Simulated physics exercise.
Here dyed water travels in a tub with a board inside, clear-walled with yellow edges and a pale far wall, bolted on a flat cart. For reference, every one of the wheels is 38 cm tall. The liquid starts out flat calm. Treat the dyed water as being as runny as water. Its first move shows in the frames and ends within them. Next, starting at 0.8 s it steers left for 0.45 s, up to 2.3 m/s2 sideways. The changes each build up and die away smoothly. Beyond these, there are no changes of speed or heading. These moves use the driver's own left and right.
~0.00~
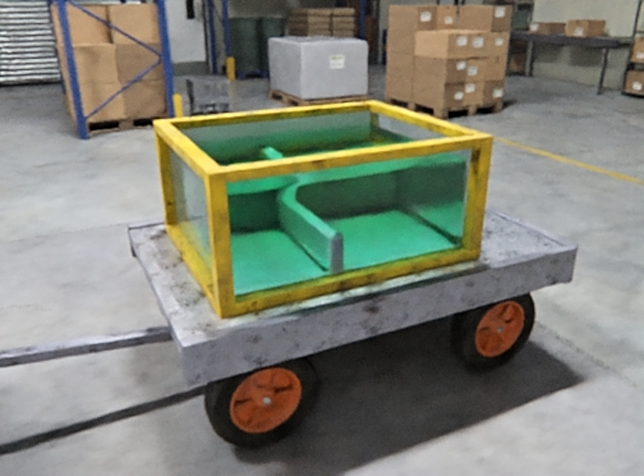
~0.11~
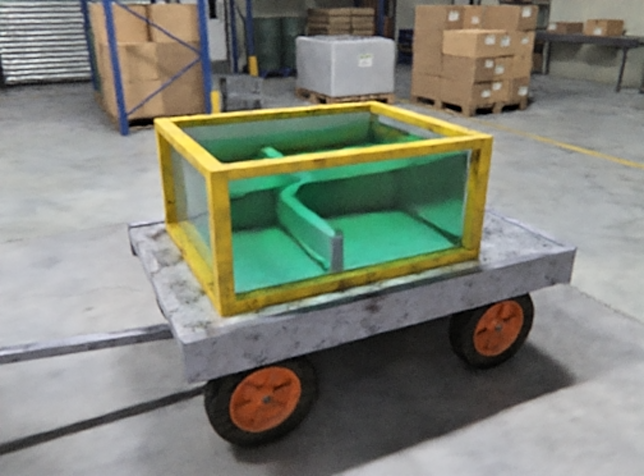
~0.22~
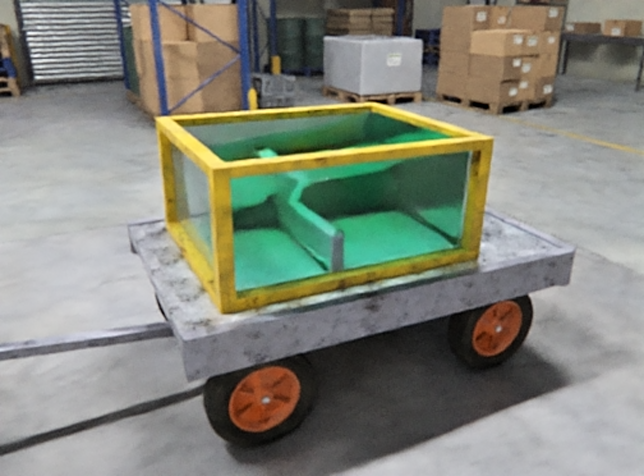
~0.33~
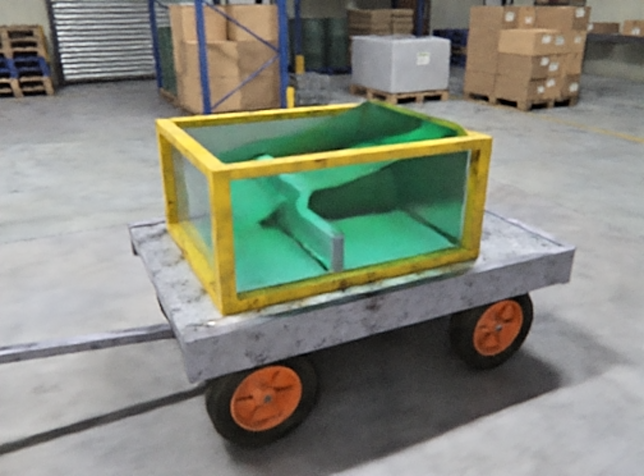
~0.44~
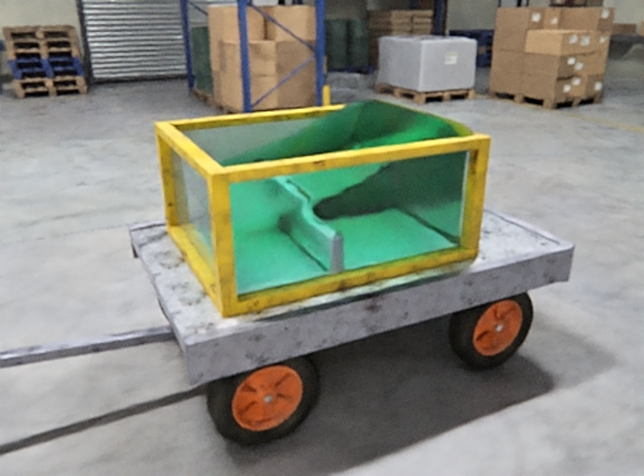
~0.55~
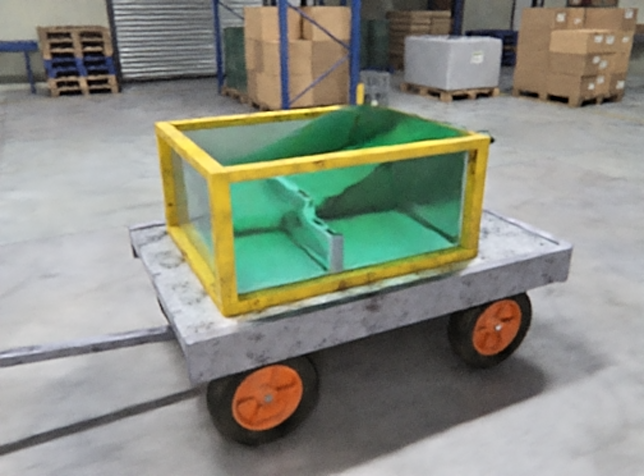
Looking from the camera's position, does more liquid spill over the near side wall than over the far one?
More slops out at the back of the picture.
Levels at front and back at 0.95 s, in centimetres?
Roughly 42 cm in front and 28 cm behind.
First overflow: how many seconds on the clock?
The first spill happens at roughly 0.8 s.
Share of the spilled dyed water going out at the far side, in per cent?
About 40 per cent.
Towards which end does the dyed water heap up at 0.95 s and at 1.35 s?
Towards the front, then the front.
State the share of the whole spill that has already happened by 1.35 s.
About 40 per cent.
After 0.95 s it stands 29 cm high behind and 42 cm in front; 1 per cent has gone over the right end.
After 1.35 s it stands 27 cm high behind and 36 cm in front; 2 per cent has gone over the far side and the right end, a little elsewhere.
After 1.85 s it stands 37 cm high behind and 27 cm in front; 5 per cent has gone over the far side and the left end, a little elsewhere.
After 4.24 s 7 per cent has gone over the far side and the right end, a little elsewhere; the near side has passed 1 per cent and the far side 3.
